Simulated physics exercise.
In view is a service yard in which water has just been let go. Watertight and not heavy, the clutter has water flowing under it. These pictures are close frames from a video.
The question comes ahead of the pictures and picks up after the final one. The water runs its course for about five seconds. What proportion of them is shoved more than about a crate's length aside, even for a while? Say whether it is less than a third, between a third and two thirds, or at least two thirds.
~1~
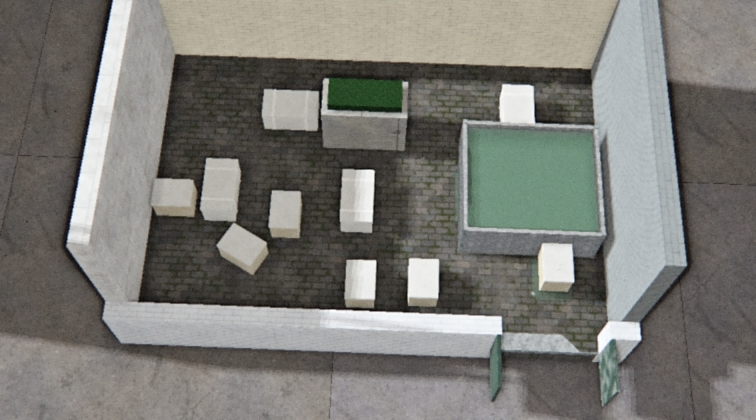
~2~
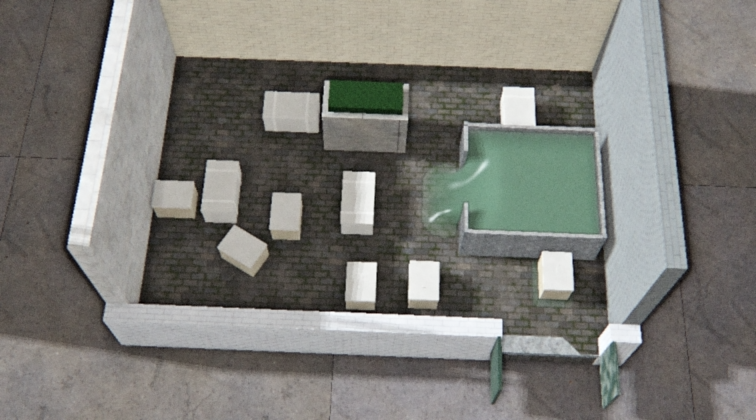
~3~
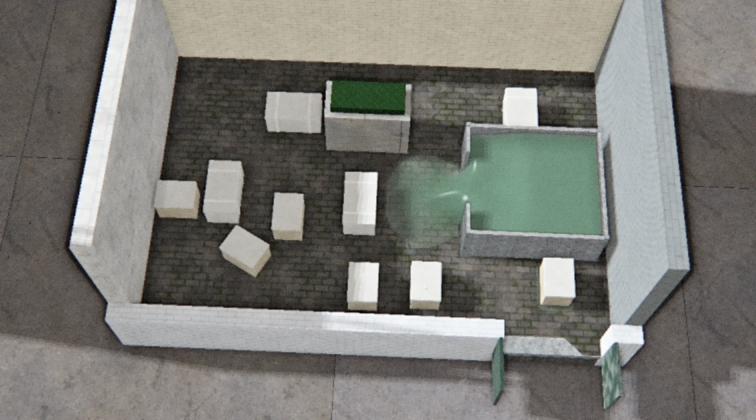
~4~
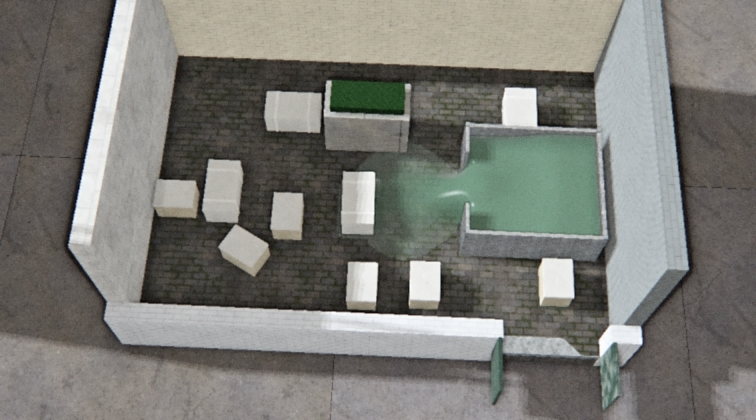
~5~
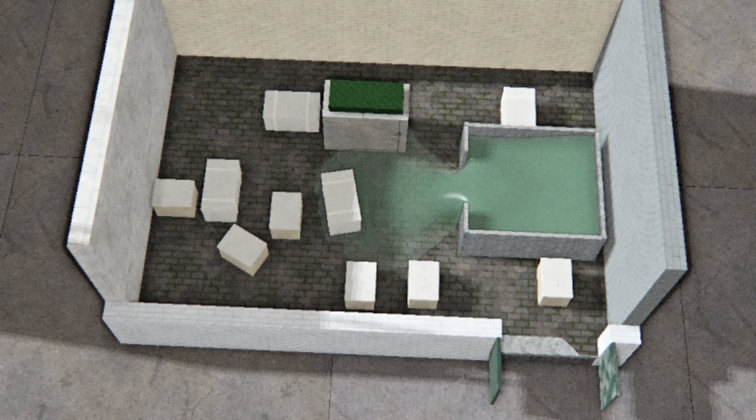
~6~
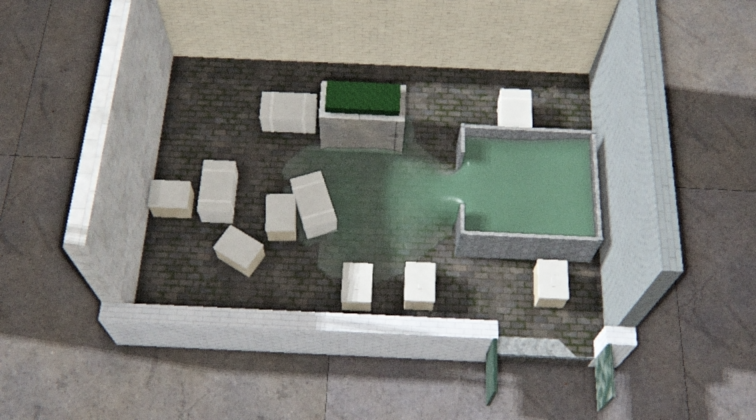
It is between a third and two thirds.
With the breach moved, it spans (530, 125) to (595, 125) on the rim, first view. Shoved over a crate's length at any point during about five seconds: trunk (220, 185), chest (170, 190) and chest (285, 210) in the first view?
Results in order: Stayed short / cleared that distance / stayed short.
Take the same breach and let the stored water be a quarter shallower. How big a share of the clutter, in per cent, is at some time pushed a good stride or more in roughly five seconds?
Something like 40 % of the loose things.
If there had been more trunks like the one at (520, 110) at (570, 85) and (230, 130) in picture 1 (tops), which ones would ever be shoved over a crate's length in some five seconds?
First remains in place, second driven off.
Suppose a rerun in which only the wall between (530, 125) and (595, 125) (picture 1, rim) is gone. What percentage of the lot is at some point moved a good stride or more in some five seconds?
Roughly 30 in a hundred.
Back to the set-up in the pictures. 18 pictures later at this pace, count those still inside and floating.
The answer is 6.
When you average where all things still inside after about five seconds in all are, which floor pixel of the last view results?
Centre estimate: Around (308, 224).
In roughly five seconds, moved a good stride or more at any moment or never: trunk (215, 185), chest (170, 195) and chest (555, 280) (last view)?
The first one traveled far, the second stayed within range and the third stayed within range.
A moment on, 1 of 10 are well off their spots; 0 afloat.
Next, 4 of 10 are well off their spots; 6 afloat.
Later, 4 of 10 are well off their spots; 6 afloat.
In the end, 5 of 10 are well off their spots, and 5 have been at some point; 6 afloat.
